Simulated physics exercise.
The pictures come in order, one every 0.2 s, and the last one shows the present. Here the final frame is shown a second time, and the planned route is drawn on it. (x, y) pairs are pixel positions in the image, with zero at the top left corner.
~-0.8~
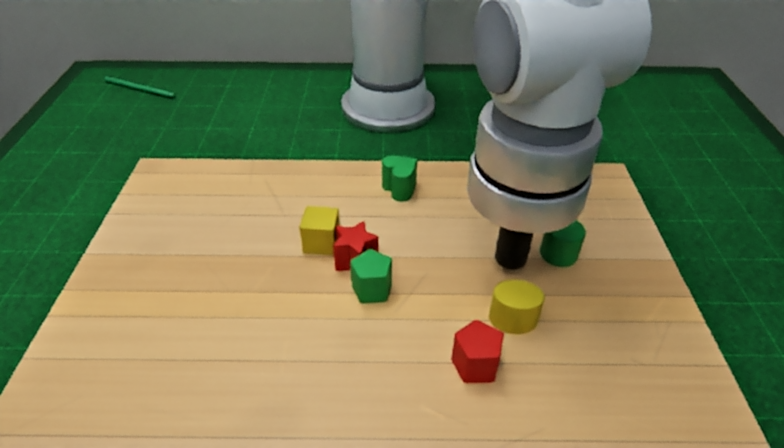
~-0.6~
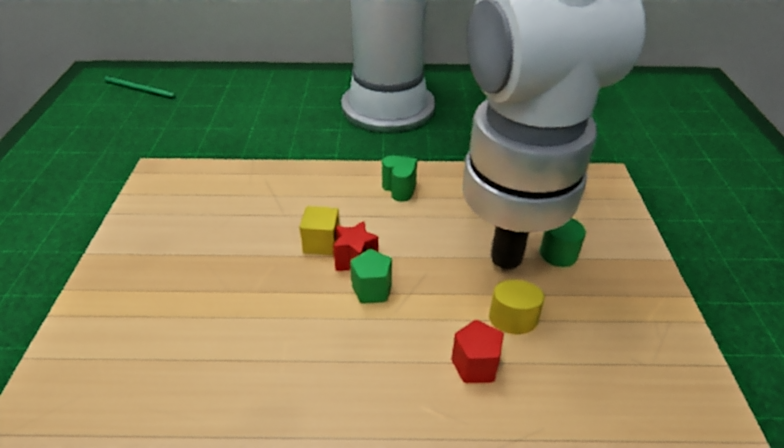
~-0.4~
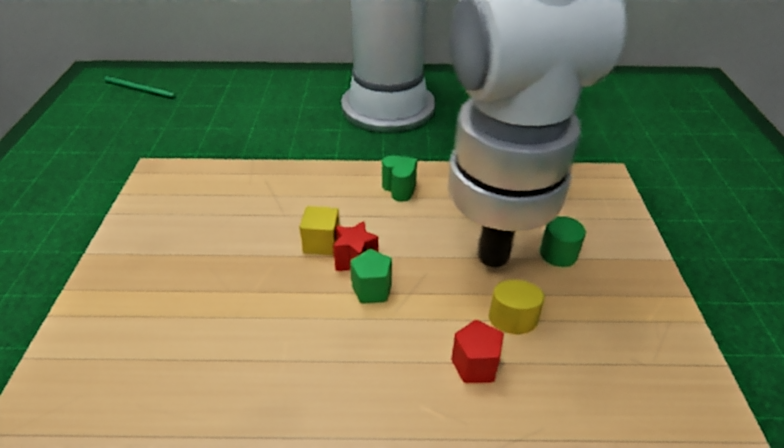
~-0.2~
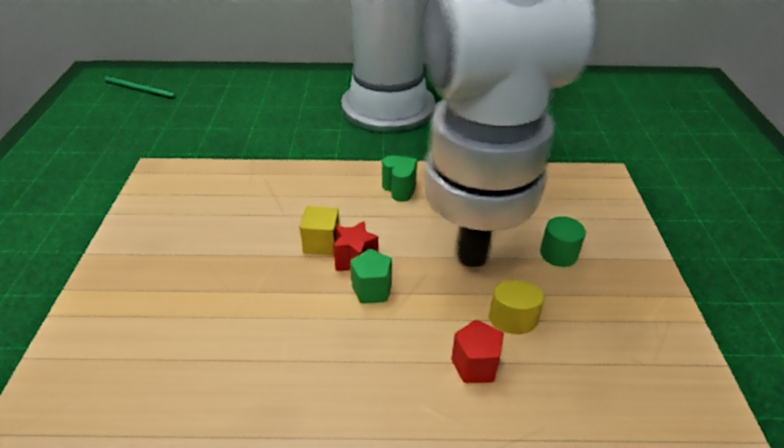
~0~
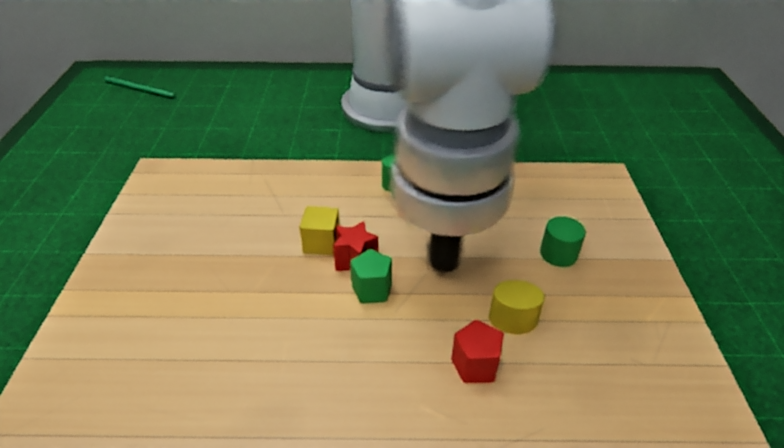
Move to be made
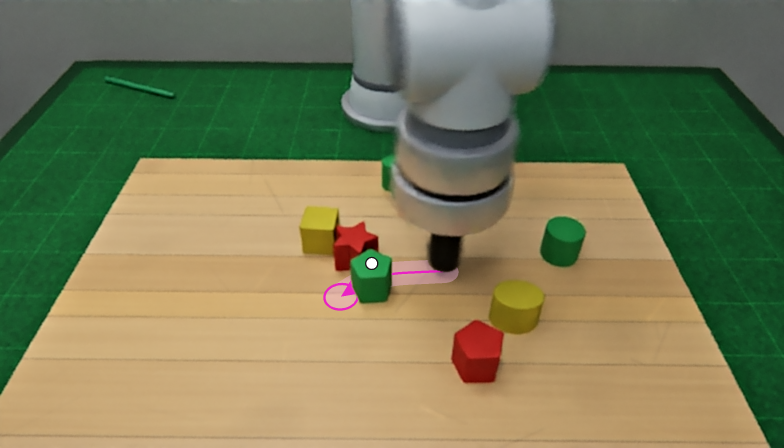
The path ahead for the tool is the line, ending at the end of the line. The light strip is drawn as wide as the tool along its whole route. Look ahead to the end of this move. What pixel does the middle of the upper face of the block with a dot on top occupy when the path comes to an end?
I'd place it at (315, 294), taking the centre of its top.
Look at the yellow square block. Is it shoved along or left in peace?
Same place.
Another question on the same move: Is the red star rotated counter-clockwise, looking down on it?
No.
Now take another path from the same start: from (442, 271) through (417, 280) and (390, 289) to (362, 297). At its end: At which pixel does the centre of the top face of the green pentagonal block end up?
For the centre of its top, I'd go with (321, 276).
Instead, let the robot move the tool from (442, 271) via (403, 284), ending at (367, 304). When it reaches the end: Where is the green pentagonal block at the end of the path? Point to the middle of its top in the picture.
The middle of its upper face will lie at (326, 276).
The drawn path runs from (442, 271) via (407, 273) and (371, 279), ending at (341, 296); the dot is on the green pentagonal block.
What follows on the original path. One third of the way, tool at (407, 263); nothing pushed yet.
Two thirds of the way, tool at (371, 270); red star at (351, 236), turned 15° clockwise; green pentagonal block at (347, 275).
At the end, tool at (340, 287); yellow square block not moved; red star at (348, 237), turned 30° clockwise; green pentagonal block at (315, 294).
